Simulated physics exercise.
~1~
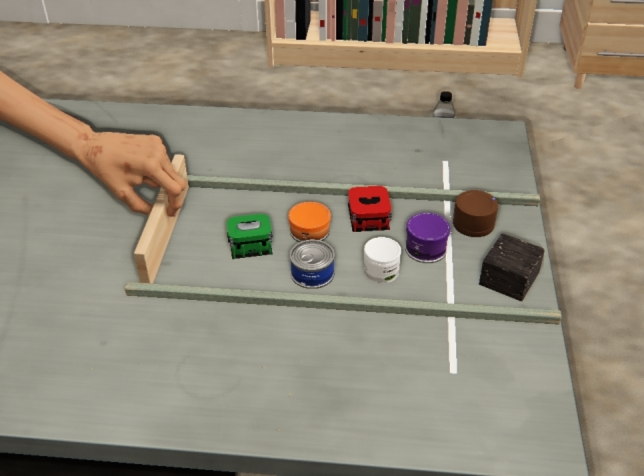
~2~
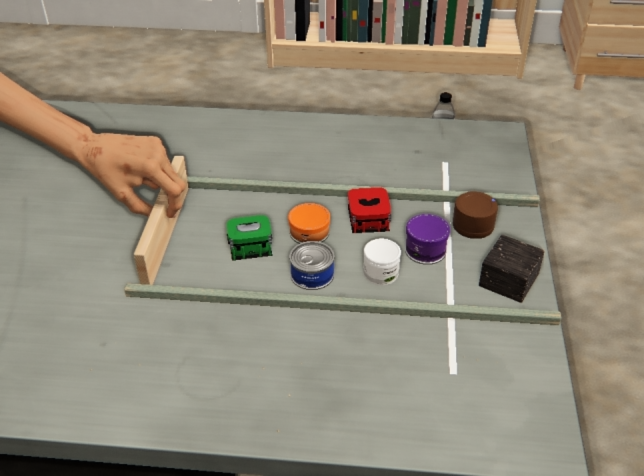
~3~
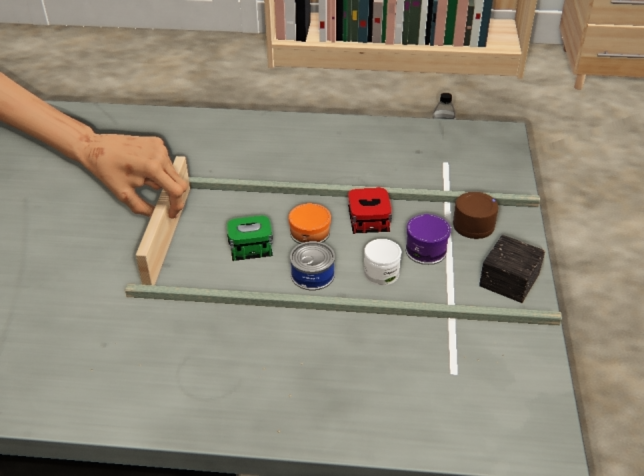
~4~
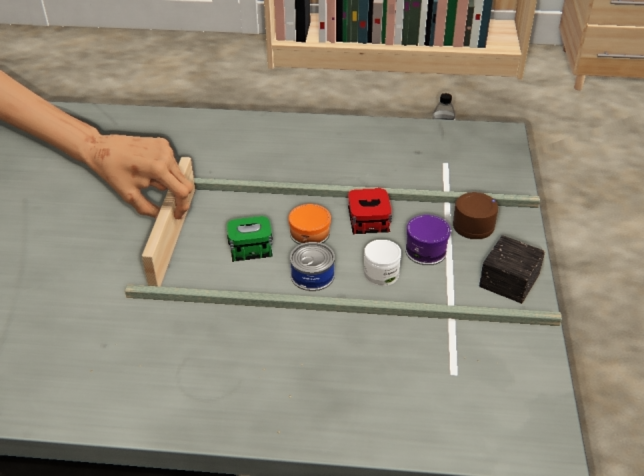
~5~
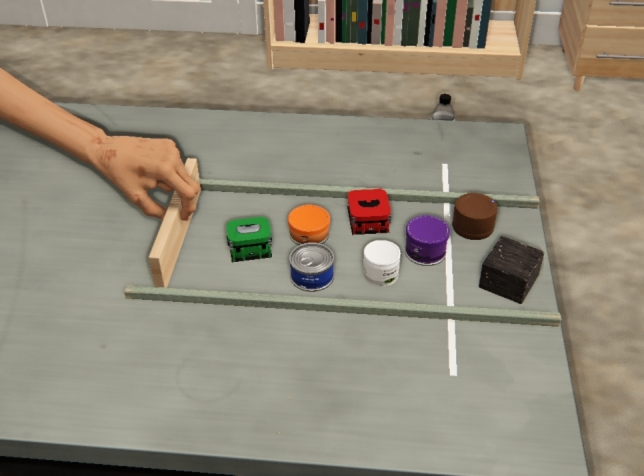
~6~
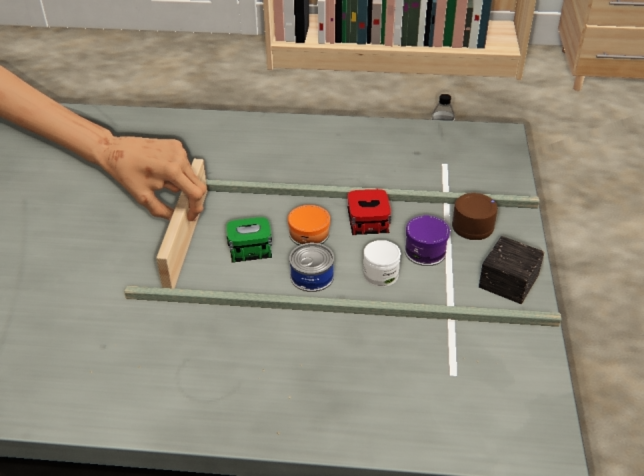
A hand held a wooden board upright at the left of a channel on a gray table, then slid it slightly right toward the green case, while the scattered tins, tubs and black block stayed still.
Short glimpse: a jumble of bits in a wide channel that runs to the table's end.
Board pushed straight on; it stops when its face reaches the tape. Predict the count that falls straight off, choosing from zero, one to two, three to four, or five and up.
Most likely not a single one will drop off.
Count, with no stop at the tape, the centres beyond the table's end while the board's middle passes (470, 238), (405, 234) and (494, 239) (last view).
Counts per position: 1 / 0 / 4.
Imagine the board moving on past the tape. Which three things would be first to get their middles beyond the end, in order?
Taking them earliest first, it's the black block, the brown lid and the purple tin.
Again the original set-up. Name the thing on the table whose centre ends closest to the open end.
I'd say the black block.
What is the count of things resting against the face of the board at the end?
Count: 4.
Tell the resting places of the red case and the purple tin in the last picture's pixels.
The first comes to rest at (468, 208), and the second at (512, 243).
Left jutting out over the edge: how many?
You'd get 1.
Soon after, none off yet; black block at rest near (511, 269); brown lid at rest near (475, 216); purple tin at rest near (427, 241).
In the end, the number that fall off is zero.
